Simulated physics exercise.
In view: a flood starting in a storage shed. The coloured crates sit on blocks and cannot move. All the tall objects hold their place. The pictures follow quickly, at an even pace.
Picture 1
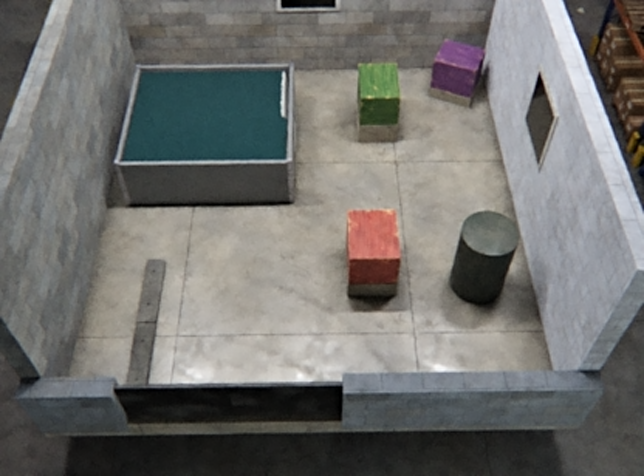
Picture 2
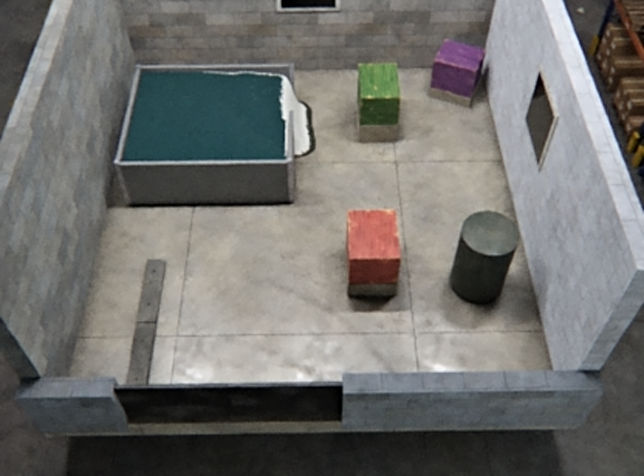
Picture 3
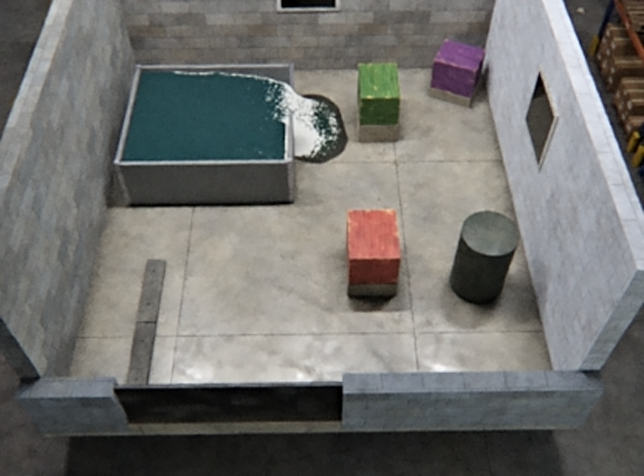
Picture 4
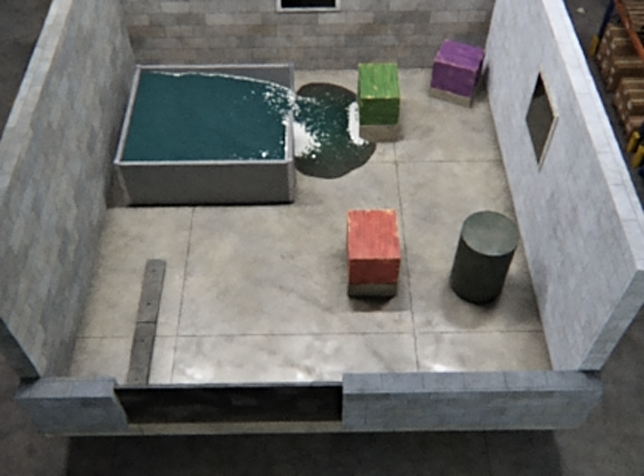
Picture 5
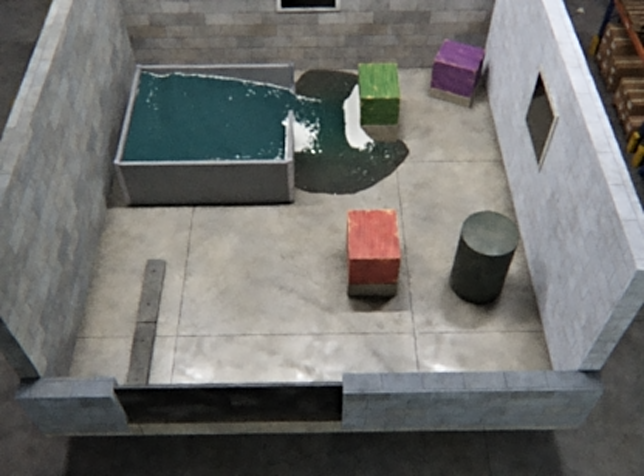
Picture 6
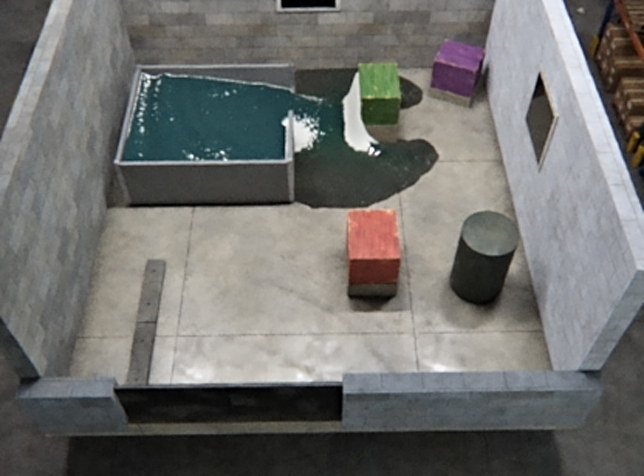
A large tank of dark green water opened on its right side and poured onto the floor, splashing white against the green block and spreading around it to the right while the blocks stayed put.
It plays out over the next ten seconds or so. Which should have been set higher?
The red crate keeps dry; the purple crate is soaked; the green crate is soaked.
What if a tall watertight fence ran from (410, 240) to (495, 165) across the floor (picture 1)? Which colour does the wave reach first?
The one in green.
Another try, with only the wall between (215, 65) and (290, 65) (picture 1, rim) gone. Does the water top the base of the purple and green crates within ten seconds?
The purple one gets wet; the green one keeps dry.
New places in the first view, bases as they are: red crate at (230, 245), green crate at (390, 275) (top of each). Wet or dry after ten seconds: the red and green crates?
My reading: The red one is safe, the green one escapes it.
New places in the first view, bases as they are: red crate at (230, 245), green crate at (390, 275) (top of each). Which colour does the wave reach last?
The red one.
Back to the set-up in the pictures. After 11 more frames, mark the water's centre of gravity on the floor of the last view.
At about (284, 143).
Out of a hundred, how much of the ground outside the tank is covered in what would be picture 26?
Near 75 in a hundred.
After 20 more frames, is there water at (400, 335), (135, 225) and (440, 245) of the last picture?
In that order: Wet, dry, flooded.
A moment on, water covers 25 % of the floor; the red crate water round its plinth, the purple crate water round its plinth, the green crate water round its plinth.
Next, water covers 45 % of the floor; the red crate water round its plinth, the purple crate water round its plinth, the green crate water round its plinth.
Then, water covers 75 % of the floor; the red crate water round its plinth, the purple crate water round its plinth, the green crate water round its plinth.
Later, water covers 90 % of the floor; the red crate water round its plinth, the purple crate water round its plinth, the green crate water round its plinth.
In the end, water covers 100 % of the floor; the red crate stayed above the water, the purple crate was topped, the green crate was topped.
